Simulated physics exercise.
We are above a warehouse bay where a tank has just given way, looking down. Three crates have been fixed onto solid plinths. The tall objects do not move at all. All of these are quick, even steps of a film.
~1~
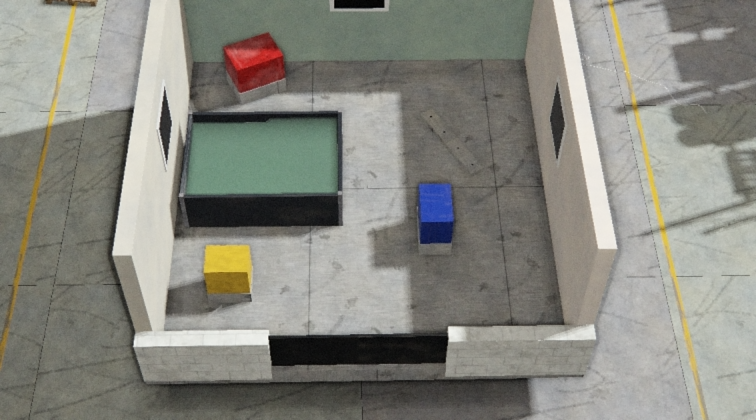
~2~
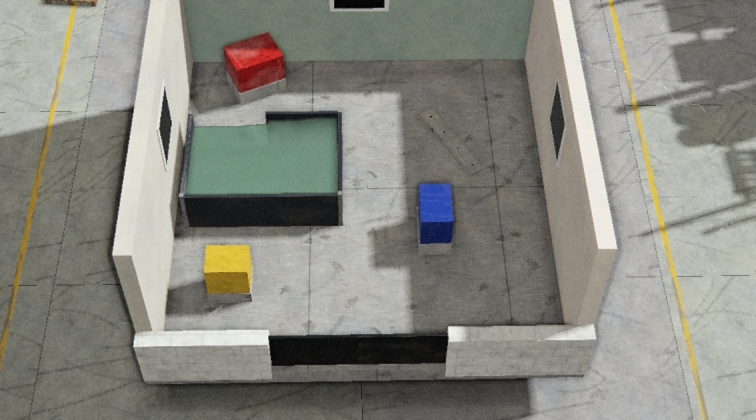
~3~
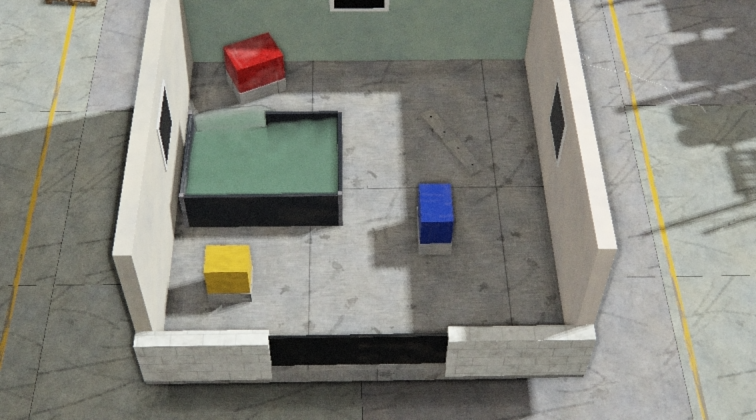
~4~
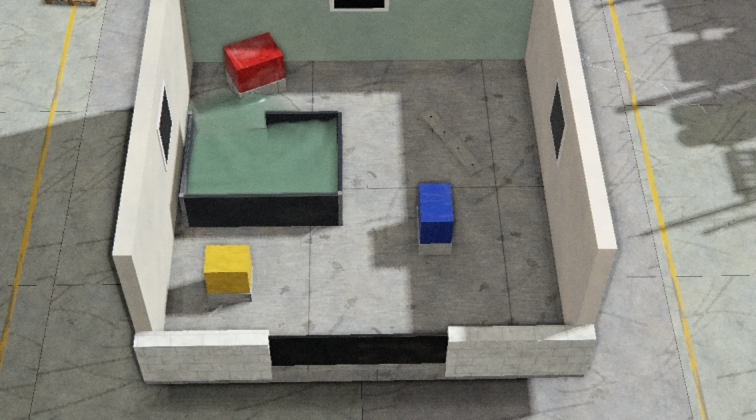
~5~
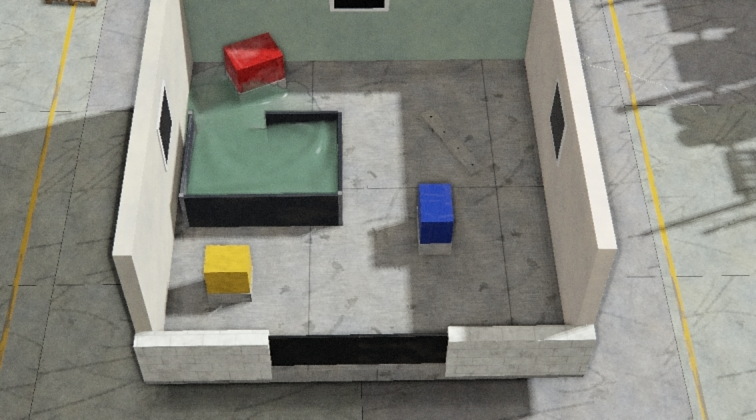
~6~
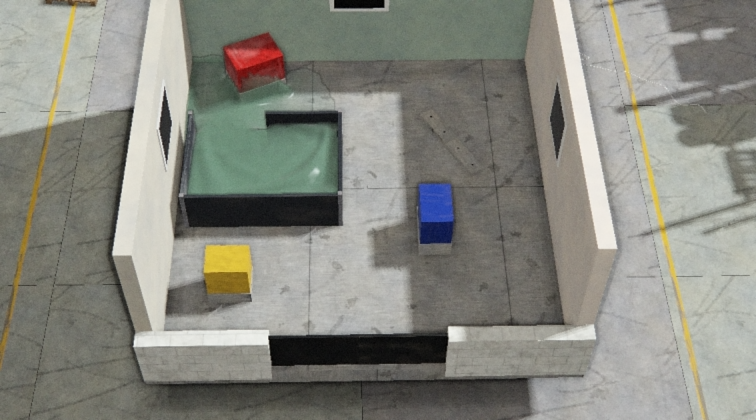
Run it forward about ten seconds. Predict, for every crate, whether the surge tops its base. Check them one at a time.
My prediction: The blue crate does not get topped; the red crate gets topped; the yellow crate does not get topped.
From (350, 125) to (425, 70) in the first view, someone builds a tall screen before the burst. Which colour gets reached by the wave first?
It's the red one.
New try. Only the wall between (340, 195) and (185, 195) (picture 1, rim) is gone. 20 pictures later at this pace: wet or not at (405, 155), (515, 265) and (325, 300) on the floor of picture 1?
Well, the first one's left untouched, the second's sodden, and the third's sodden.
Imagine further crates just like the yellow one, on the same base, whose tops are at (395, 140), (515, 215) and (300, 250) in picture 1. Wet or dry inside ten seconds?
Checked in the order given, number one never gets reached, number two never gets reached and number three never gets reached.
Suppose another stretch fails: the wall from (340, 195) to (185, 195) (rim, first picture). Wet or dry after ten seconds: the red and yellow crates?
First the red crate: It is left alone; then the yellow crate: It is hit.
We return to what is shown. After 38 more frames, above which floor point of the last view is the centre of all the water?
It is near (347, 162).
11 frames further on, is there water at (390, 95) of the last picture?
Answer: Flooding.
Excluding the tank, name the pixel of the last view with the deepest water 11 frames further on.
Deepest point: About (255, 65).
A moment on, water covers 20 % of the floor; the blue crate not reached, the red crate water round its plinth, the yellow crate not reached.
Next, water covers 30 % of the floor; the blue crate not reached, the red crate water round its plinth, the yellow crate not reached.
Then, water covers 45 % of the floor; the blue crate water round its plinth, the red crate water round its plinth, the yellow crate water round its plinth.
Later, water covers 80 % of the floor; the blue crate water round its plinth, the red crate water round its plinth, the yellow crate water round its plinth.
In the end, water covers 100 % of the floor; the blue crate stayed above the water, the red crate was topped, the yellow crate stayed above the water.
